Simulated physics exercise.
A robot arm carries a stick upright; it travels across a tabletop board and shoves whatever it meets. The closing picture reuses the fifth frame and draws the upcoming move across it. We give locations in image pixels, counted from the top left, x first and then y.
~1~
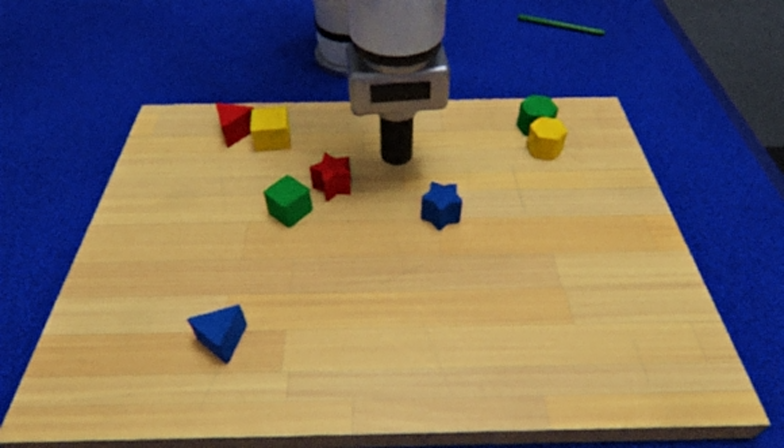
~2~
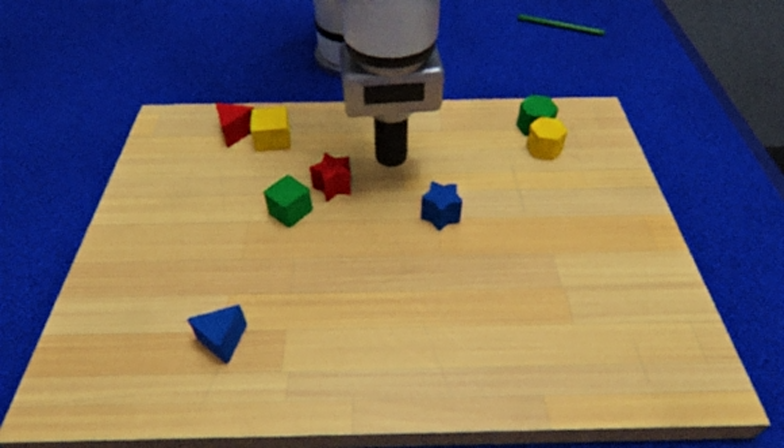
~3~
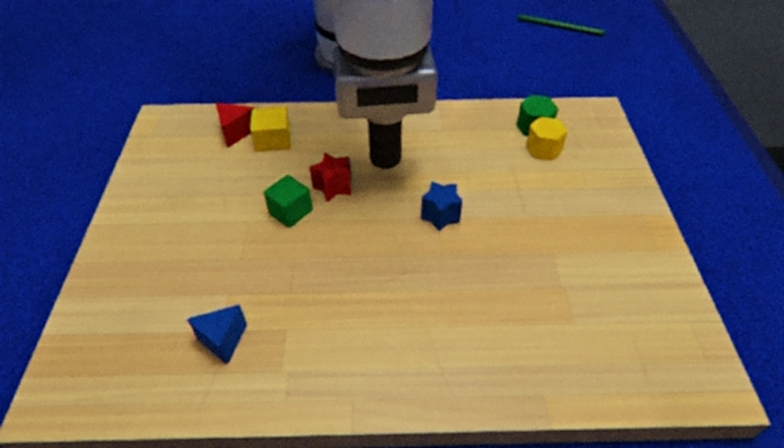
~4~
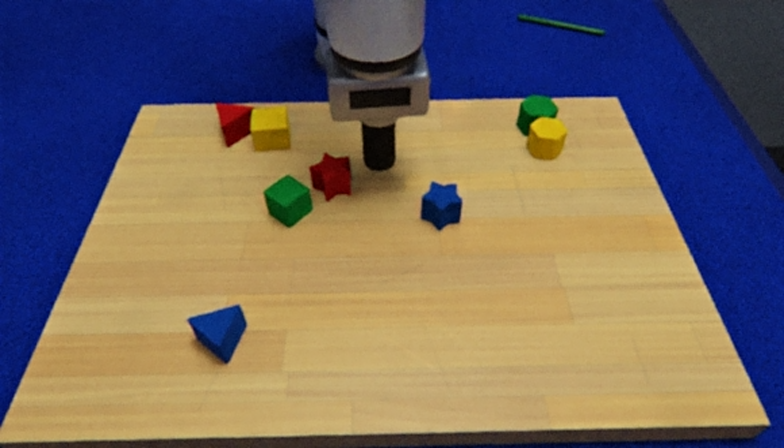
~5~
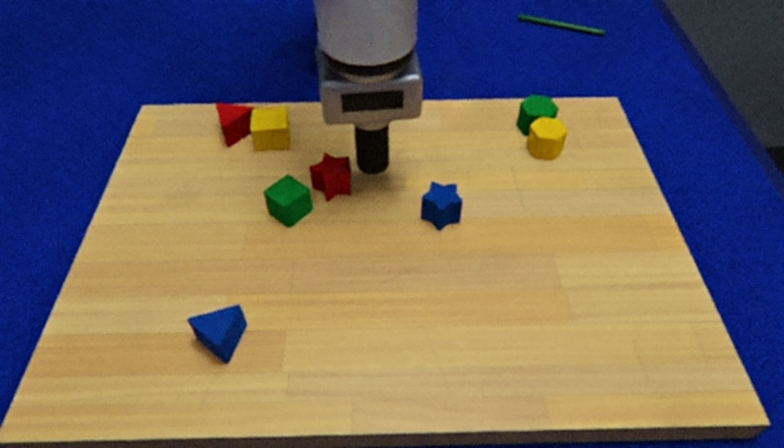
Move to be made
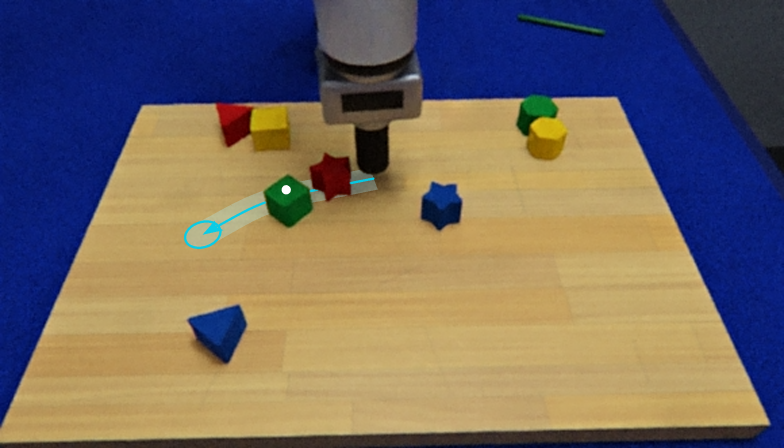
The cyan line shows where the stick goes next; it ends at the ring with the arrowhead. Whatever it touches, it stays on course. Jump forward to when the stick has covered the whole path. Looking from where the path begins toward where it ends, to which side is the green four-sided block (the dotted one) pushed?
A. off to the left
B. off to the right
My pick is A.
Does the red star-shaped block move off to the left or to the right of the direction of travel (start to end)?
It slides rightward.
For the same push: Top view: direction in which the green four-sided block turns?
From the top, the block rotates counterclockwise.
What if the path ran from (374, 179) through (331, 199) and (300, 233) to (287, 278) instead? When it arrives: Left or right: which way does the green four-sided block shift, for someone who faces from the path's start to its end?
Out to the right.
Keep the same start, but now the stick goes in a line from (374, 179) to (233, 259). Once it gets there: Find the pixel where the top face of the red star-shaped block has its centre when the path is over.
It will end up at (293, 173).
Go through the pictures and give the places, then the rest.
The first frame shows tip of the stick at (397, 156), middles of tops, green four-sided block at (286, 190), red star-shaped block at (331, 165), blue star-shaped block at (443, 194).
The second frame shows stick at (391, 158), nothing pushed.
The third frame shows stick at (386, 160), nothing pushed.
The fourth frame shows stick at (379, 162), nothing pushed.
The fifth frame shows stick at (373, 165), green four-sided block at (286, 190), red star-shaped block at (331, 165), blue star-shaped block at (443, 194).
The line goes from (374, 179) by way of (287, 196) to (203, 234); the dot is on the green four-sided block.
The first path, step by step. One third of the way, stick at (314, 176); green four-sided block at (261, 198); red star-shaped block at (281, 176), turned 15° anticlockwise.
Two thirds of the way, stick at (254, 192); green four-sided block at (203, 222), turned 30° anticlockwise; red star-shaped block at (220, 193), turned 20° anticlockwise.
At the end, stick at (198, 221); green four-sided block at (172, 244), turned 75° anticlockwise; red star-shaped block at (164, 208), turned 15° clockwise; blue star-shaped block unmoved.
